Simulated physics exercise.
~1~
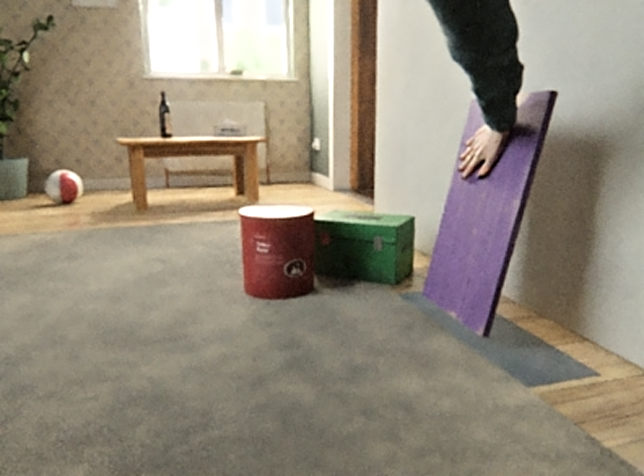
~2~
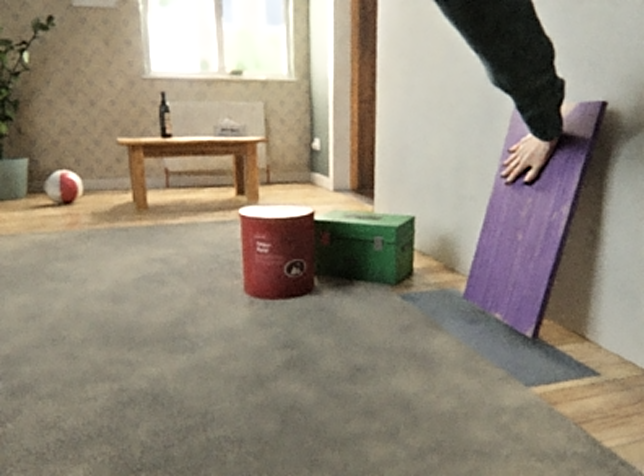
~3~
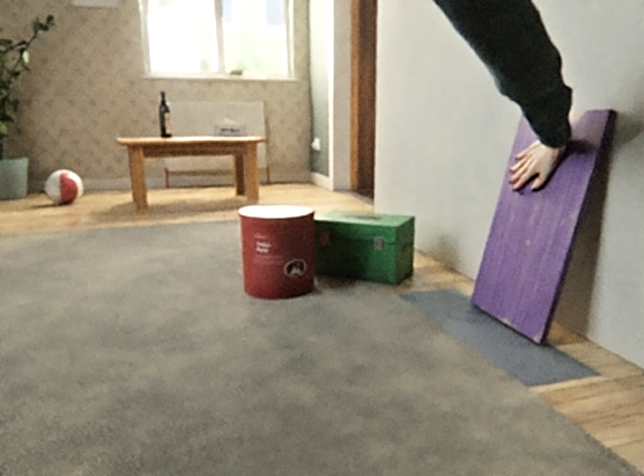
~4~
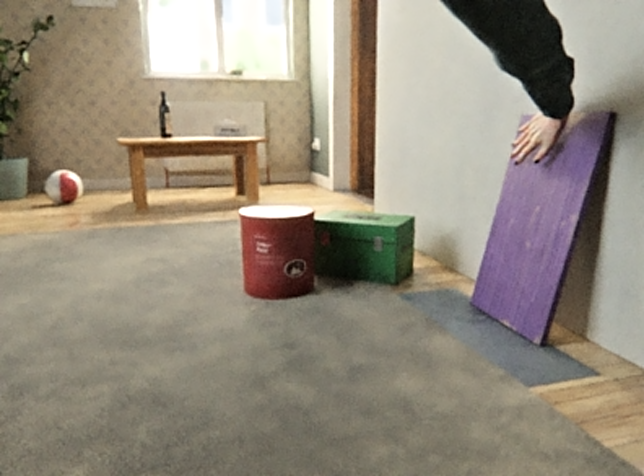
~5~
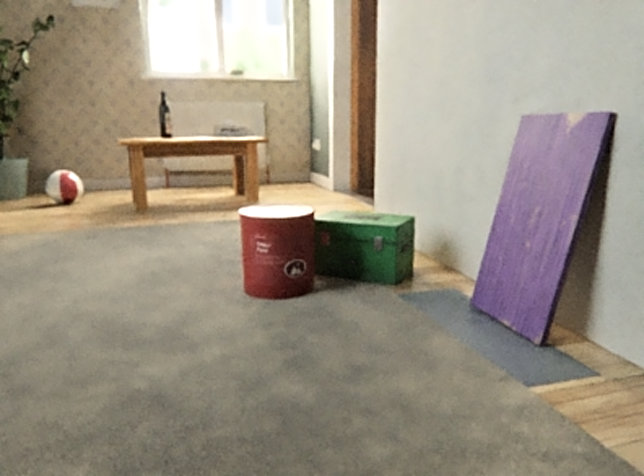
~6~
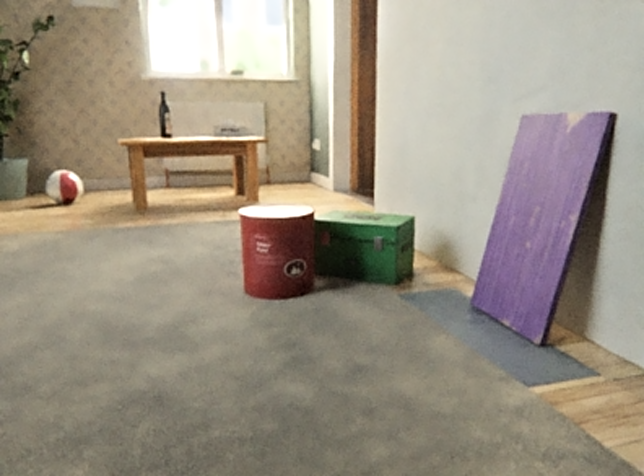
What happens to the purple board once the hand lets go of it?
The purple board holds its place and stays leaning against the wall.
